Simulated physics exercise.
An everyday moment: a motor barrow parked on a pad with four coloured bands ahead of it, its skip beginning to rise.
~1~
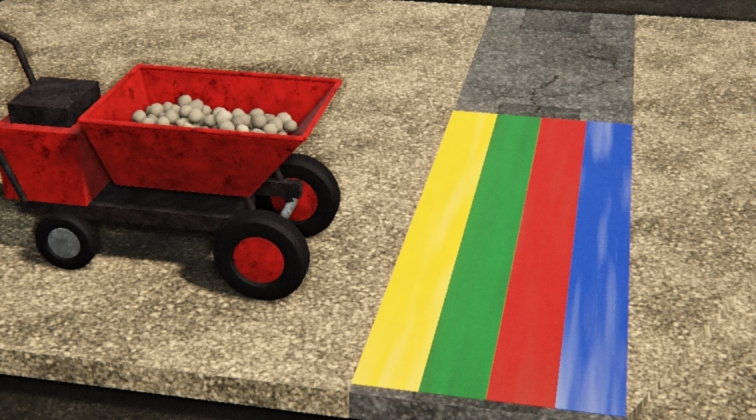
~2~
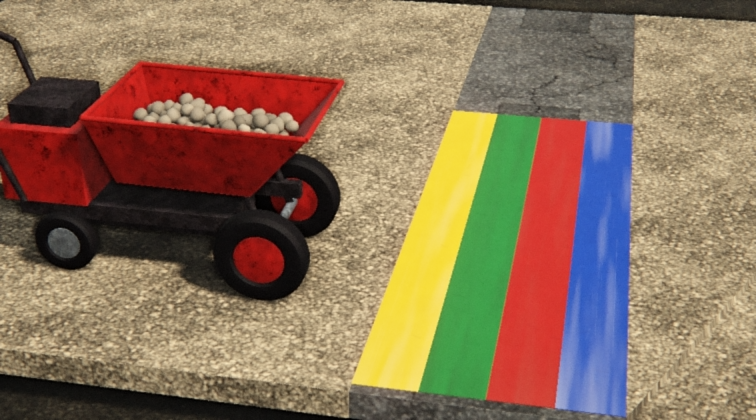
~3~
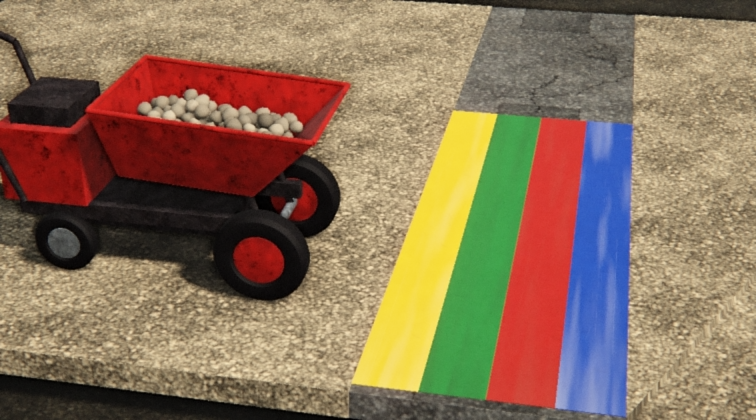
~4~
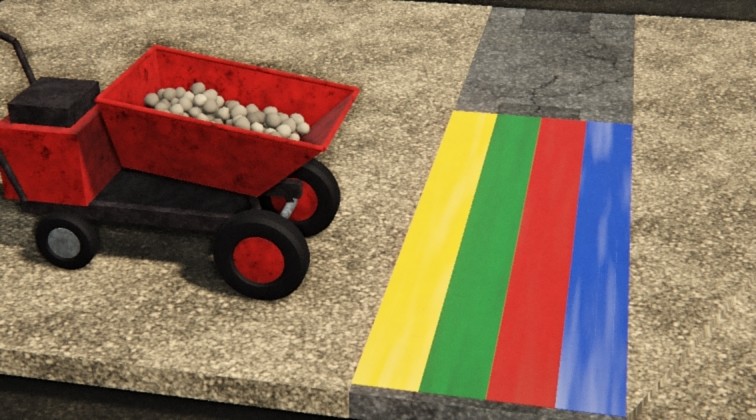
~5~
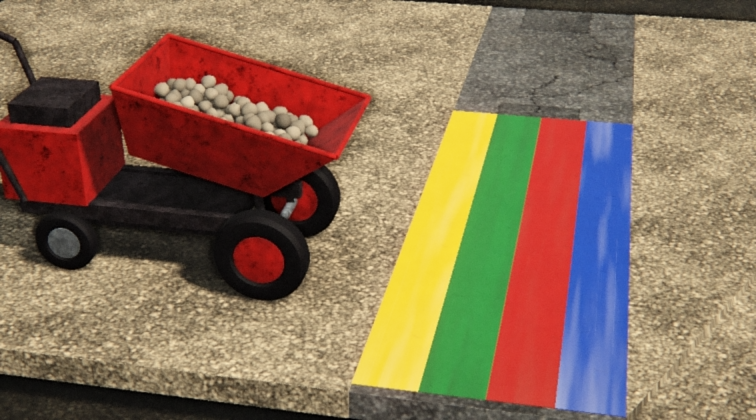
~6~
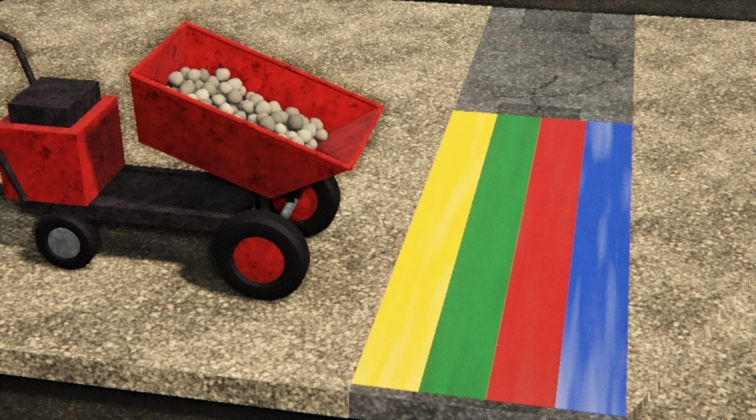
On a gritty pad beside yellow, green, red and blue bands, a red motor barrow stood still while its skip, loaded with pale pebbles, rose at the back and tilted toward the right.
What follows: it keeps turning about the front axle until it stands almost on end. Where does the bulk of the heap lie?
The green one gets the largest share.
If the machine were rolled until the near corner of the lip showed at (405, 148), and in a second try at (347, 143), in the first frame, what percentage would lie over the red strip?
In turn 40 and 30 in a hundred.
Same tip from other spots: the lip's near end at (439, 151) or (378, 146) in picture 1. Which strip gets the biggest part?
One: That blue strip. Two: The strip in red.
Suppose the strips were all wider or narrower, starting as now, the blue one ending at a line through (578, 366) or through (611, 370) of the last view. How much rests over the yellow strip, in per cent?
In turn 10 and 20 in a hundred.
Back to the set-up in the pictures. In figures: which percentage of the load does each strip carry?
About: Yellow strip 25, green strip 40, red strip 15, blue strip 5 per cent.
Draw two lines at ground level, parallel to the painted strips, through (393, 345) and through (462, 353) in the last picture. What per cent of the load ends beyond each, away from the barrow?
Near 80 % and 40 %.
Soon, skip tipped steeply; all in the skip.
A while on, skip tipped right over; about two thirds in the skip; about a quarter over the yellow strip; a small part over the green strip.
Towards the end, skip tipped right over; a small part in the skip; about a quarter over the yellow strip; about a third over the green strip; about a quarter over the red strip; a small part over the blue strip; a stray few off the paint.
Finally, skip tipped right over; a small part in the skip; about a quarter over the yellow strip; about a third over the green strip; about a quarter over the red strip; a stray few over the blue strip; a stray few off the paint.
